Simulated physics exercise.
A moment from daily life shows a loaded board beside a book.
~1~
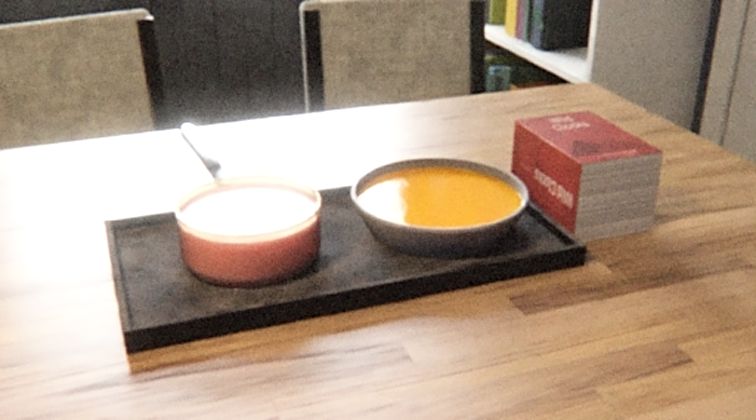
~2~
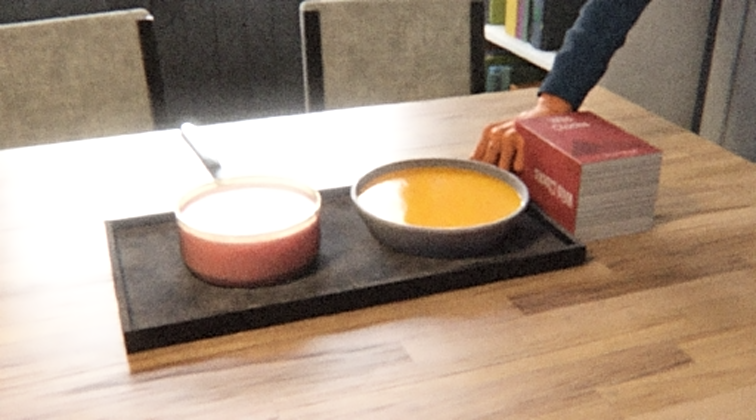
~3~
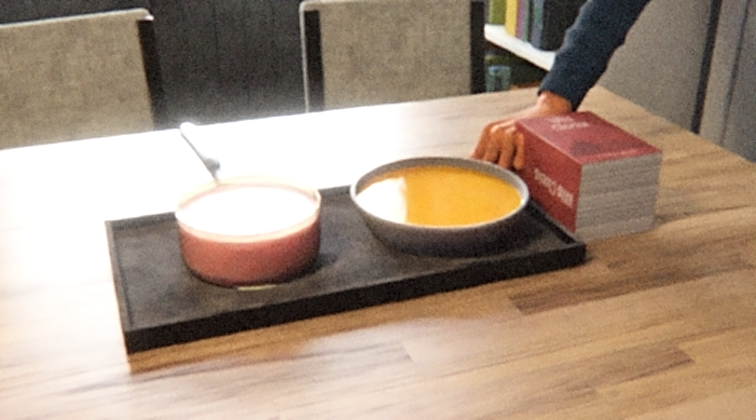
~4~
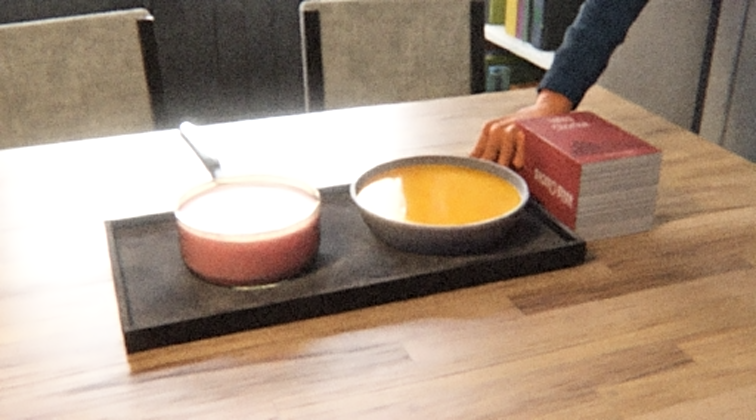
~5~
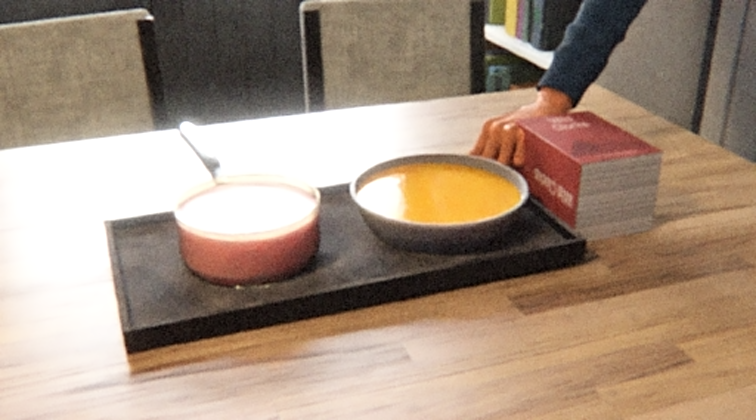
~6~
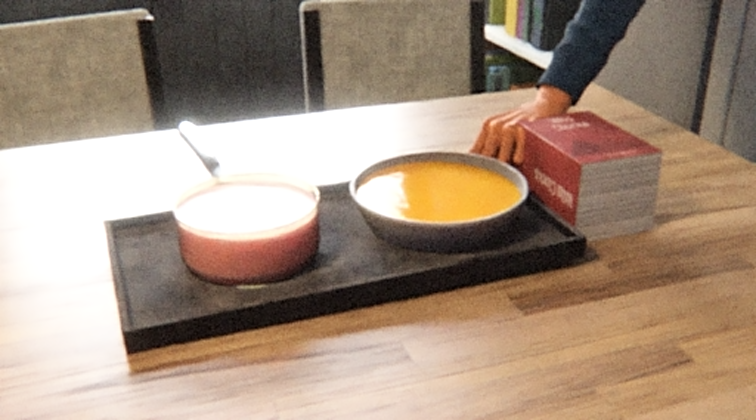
On a wooden table, a hand reached in beside a thick red book, took the right end of a black board holding a nearly full saucepan and a dish of orange liquid, and raised it very slightly.
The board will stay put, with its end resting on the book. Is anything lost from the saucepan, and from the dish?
Saucepan: Sloshes out. Dish: Sloshes out.
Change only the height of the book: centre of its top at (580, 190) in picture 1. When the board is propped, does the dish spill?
My call: Keeps it in.
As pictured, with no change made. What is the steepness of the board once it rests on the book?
It comes to rest at an angle near 13°.
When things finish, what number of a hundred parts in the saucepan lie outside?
I'd say 16 percent.
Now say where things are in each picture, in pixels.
In the first frame, the board lies flat; saucepan (251, 229) nearly full; dish (439, 205) about two thirds full; book (618, 198).
In the second frame, a hand takes the end of the board; saucepan nearly full, surface at (249, 210); dish about two thirds full, surface at (439, 200).
In the third frame, slope near 0°; saucepan (250, 228) nearly full; dish (439, 204) about two thirds full.
In the fourth frame, the board slopes by about 1°; saucepan nearly full, surface at (248, 209); dish about two thirds full, surface at (439, 197); book (618, 198).
In the fifth frame, the end is rising; saucepan (250, 226) nearly full; dish (439, 201) about two thirds full.
In the sixth frame, the end has come up a little; saucepan nearly full, surface at (248, 208); dish about two thirds full, surface at (438, 193); book (618, 198).
Next, the board slopes by about 7°; saucepan, its rim is dry; dish, its rim is dry.
After that, the board slopes by about 14°; saucepan, it has slopped over; dish, it has slopped over.
Finally, the board slopes by about 13°, resting on the book; saucepan, it has slopped over; dish, it has slopped over.
